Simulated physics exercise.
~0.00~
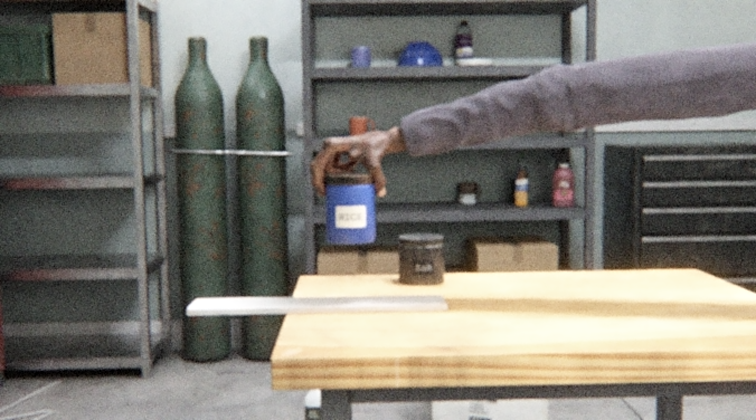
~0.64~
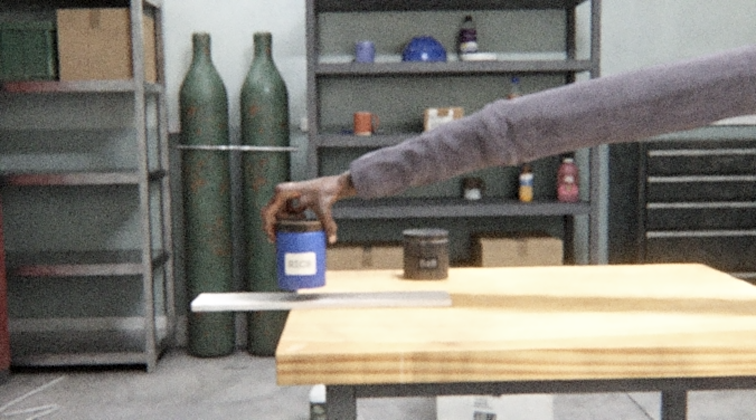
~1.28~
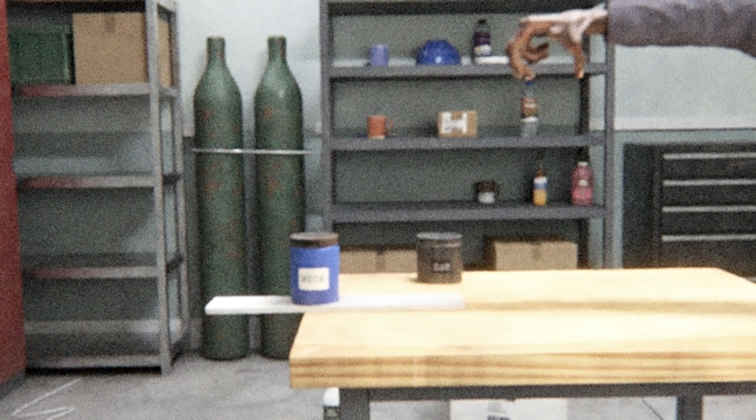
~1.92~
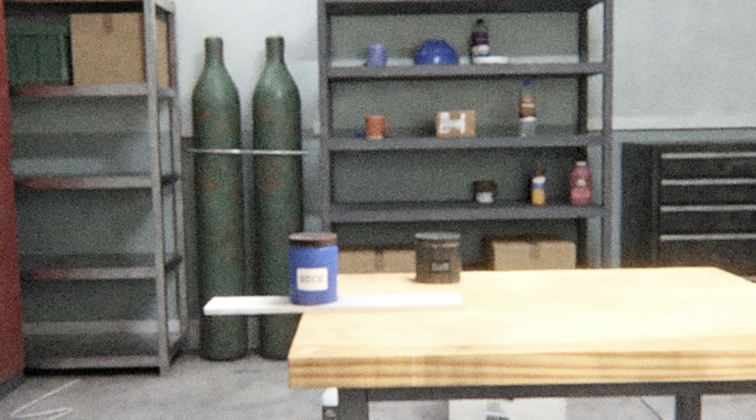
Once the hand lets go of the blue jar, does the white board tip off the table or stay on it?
The white board stays on the table, still sticking out past the edge after the hand lets go of the blue jar.
